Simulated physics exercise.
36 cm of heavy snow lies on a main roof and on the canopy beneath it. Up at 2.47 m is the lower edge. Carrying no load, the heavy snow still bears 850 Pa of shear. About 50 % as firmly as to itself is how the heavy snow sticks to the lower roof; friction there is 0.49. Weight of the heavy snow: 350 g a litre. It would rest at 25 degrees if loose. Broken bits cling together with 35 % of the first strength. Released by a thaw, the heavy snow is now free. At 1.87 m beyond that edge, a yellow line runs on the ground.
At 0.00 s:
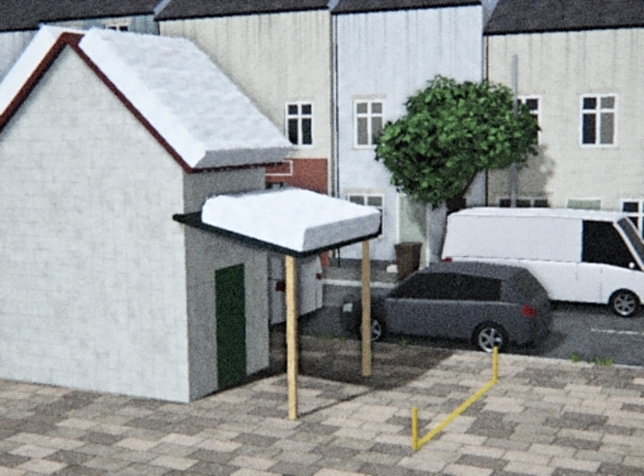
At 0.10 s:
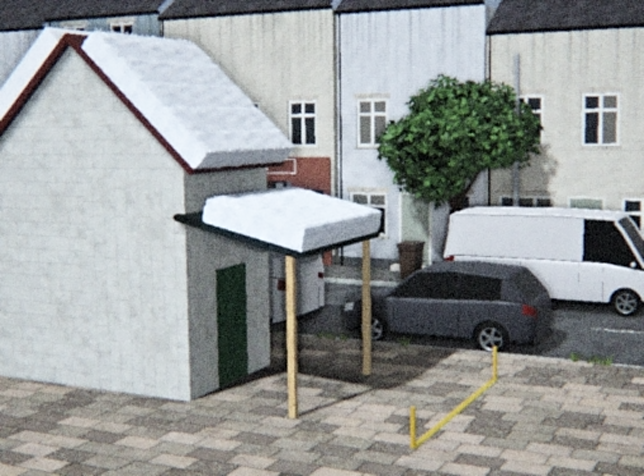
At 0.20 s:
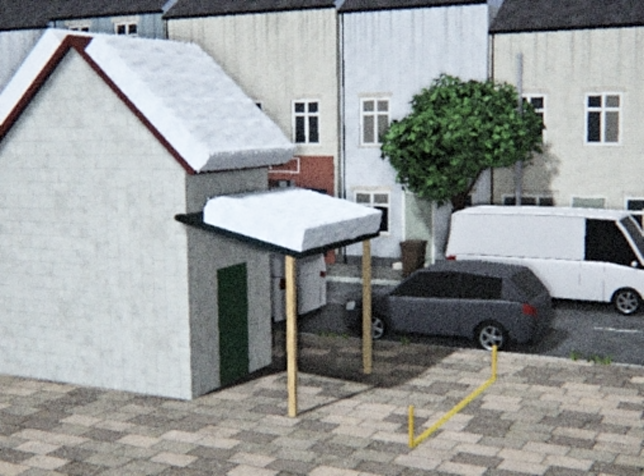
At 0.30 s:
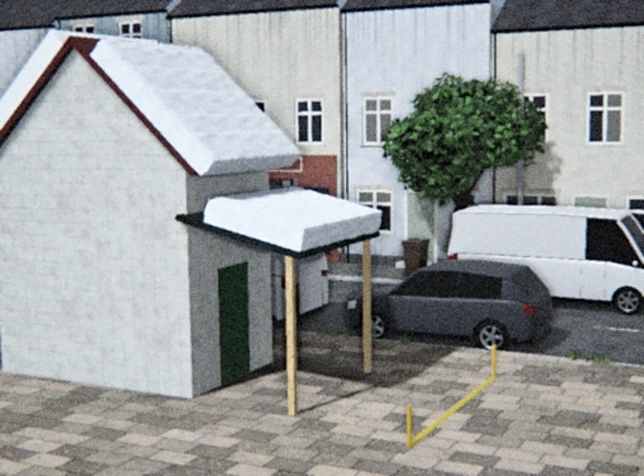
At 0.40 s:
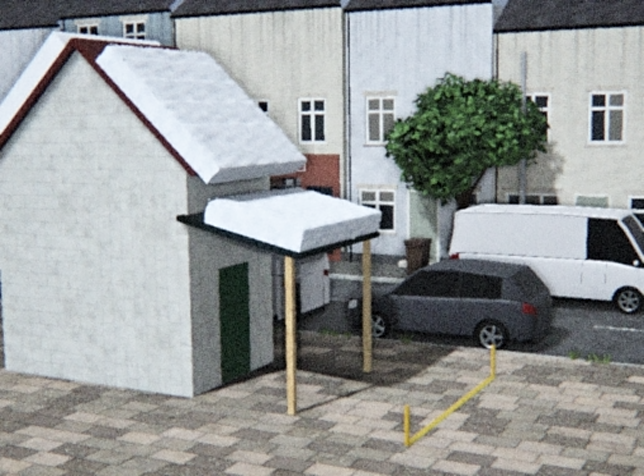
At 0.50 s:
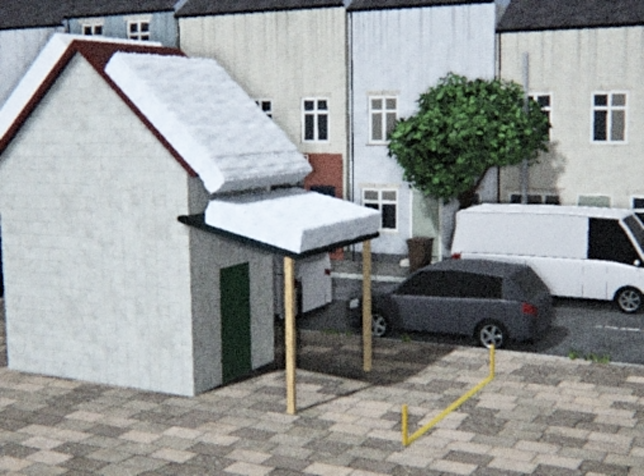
A thick slab of white snow lies on the roof of a pale brick building in a paved yard, seen from slightly above. A snow-topped canopy on wooden posts shelters its green door, with a yellow line right of it and a grey car, white van and tree behind. The slab slides down the right slope, slowly then faster, baring dark red roof near the ridge, as the camera drifts slightly right.
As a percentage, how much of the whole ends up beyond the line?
Roughly 1 %.
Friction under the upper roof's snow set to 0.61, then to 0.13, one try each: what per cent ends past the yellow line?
First try 0 per cent, second try 8 per cent.
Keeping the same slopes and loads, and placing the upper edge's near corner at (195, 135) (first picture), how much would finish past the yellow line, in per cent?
About 18 per cent.
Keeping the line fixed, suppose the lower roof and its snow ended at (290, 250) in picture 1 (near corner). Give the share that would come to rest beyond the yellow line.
Estimate: Approx. 2 %.
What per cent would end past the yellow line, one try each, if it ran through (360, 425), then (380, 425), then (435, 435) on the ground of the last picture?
12 %, 6 %, 1 %.
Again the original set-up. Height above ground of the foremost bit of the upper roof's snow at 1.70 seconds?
2.0 m, roughly.
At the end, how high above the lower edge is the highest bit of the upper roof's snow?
The snow's top stands about 1.1 m above the lower edge.
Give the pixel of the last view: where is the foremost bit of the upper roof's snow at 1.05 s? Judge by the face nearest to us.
You'll find it somewhere near (274, 205) on the near face.
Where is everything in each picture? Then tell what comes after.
In the first frame, foremost bit of the heavy snow at (194, 159).
In the second frame, foremost bit of the heavy snow at (195, 160), its middle shifted 1.6 cm.
In the third frame, foremost bit of the heavy snow at (198, 163), its middle shifted 6.5 cm, 2 % of it past the upper edge, in one piece.
In the fourth frame, foremost bit of the heavy snow at (202, 158), its middle shifted 15 cm, 6 % of it past the upper edge, in one piece.
In the fifth frame, foremost bit of the heavy snow at (207, 161), its middle shifted 27 cm, 10 % of it past the upper edge, in one piece.
In the sixth frame, foremost bit of the heavy snow at (214, 169), its middle shifted 43 cm, 16 % of it past the upper edge, cracking.
After 1.05 s, none is below the lower edge and 0 % is past the line.
After 1.70 s, none is below the lower edge and 0 % is past the line.
After 2.35 s, 24 % is below the lower edge and 0 % is past the line.
After 3.00 s, 25 % is below the lower edge and 1 % is past the line.
After 6.00 s, 28 % is below the lower edge and 1 % is past the line.
